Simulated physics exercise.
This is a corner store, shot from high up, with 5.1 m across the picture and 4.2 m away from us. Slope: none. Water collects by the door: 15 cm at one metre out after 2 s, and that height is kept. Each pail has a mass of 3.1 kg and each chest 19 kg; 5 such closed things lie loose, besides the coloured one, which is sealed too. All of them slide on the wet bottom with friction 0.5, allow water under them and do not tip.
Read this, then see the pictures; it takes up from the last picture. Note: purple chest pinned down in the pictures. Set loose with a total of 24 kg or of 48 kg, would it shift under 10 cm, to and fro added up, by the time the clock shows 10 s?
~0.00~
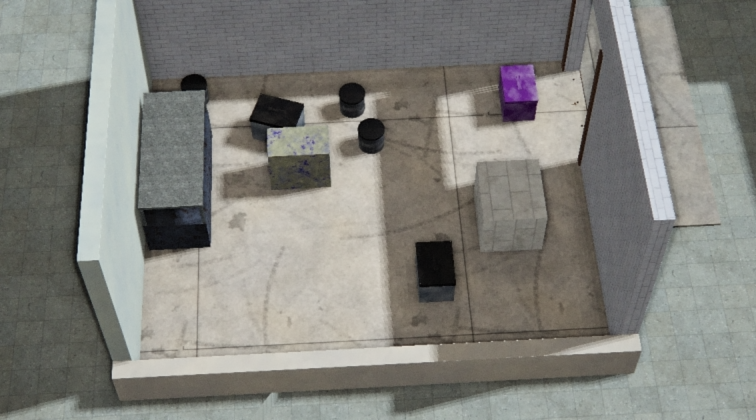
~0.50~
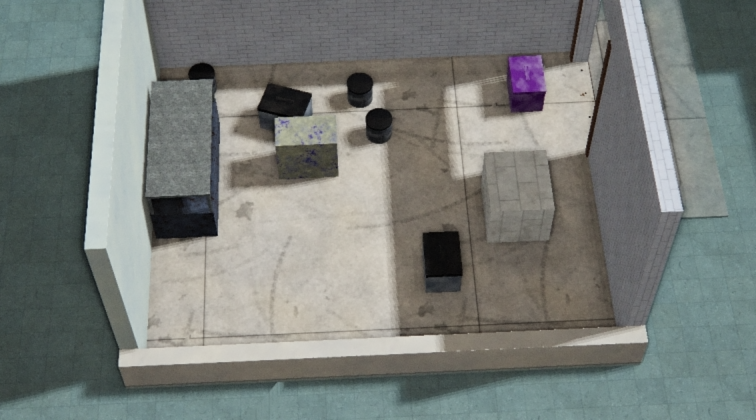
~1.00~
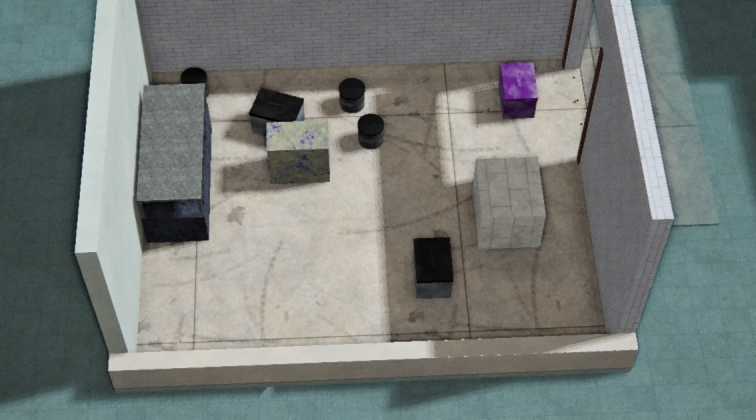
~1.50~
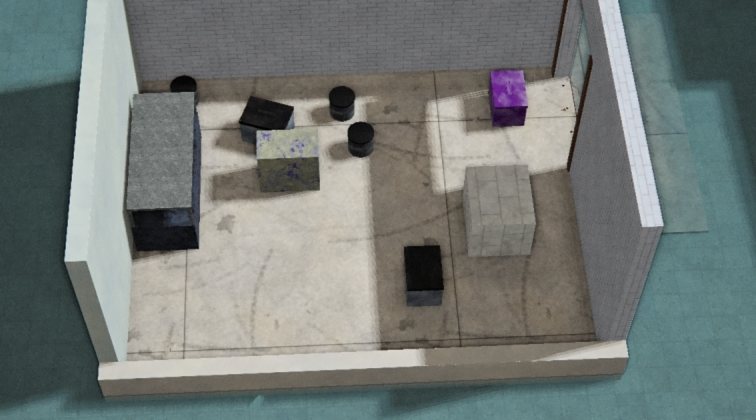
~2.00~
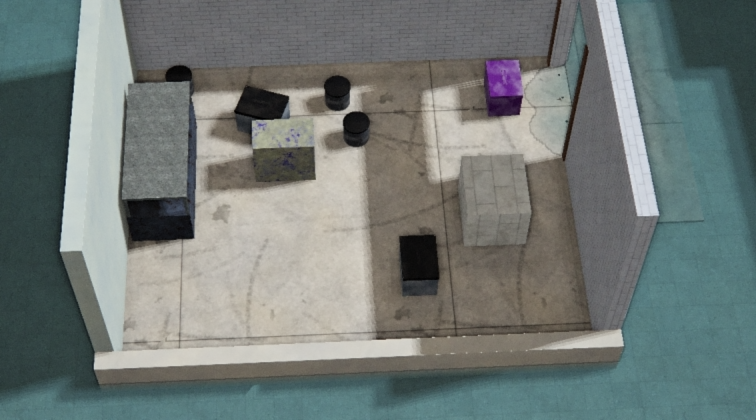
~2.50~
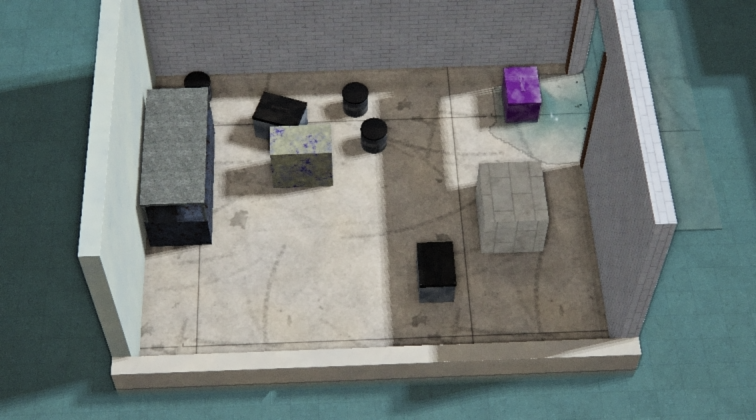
It needs the bigger one.
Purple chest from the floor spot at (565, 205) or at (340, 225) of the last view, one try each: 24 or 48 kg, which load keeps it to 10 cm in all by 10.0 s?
For the first spot the lighter suffices, for the second the lighter suffices.
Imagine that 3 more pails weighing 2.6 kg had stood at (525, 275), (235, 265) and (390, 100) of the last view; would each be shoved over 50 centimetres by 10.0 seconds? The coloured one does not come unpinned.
In that order: Less, under, more.
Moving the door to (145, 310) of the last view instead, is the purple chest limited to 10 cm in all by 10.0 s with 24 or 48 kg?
Under that setup, the light option succeeds.
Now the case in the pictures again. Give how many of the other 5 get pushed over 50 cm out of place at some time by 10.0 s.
Total: 2.
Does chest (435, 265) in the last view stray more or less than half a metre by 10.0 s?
It is short of it.
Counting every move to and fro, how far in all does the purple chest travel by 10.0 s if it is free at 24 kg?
About 60 cm.
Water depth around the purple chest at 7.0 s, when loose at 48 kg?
About 6 cm.
After 3.5 s the purple chest would be 34 cm from its start with 24 kg and 0 cm from its start with 48 kg; 7 cm of water round it then.
After 4.5 s the purple chest would be 55 cm from its start with 24 kg and 0 cm from its start with 48 kg; 6 cm of water round it then.
After 7.0 s the purple chest would be 58 cm from its start with 24 kg and 0 cm from its start with 48 kg; 6 cm of water round it then.
After 10.0 s the purple chest would be 58 cm from its start with 24 kg and 0 cm from its start with 48 kg; 6 cm of water round it then.
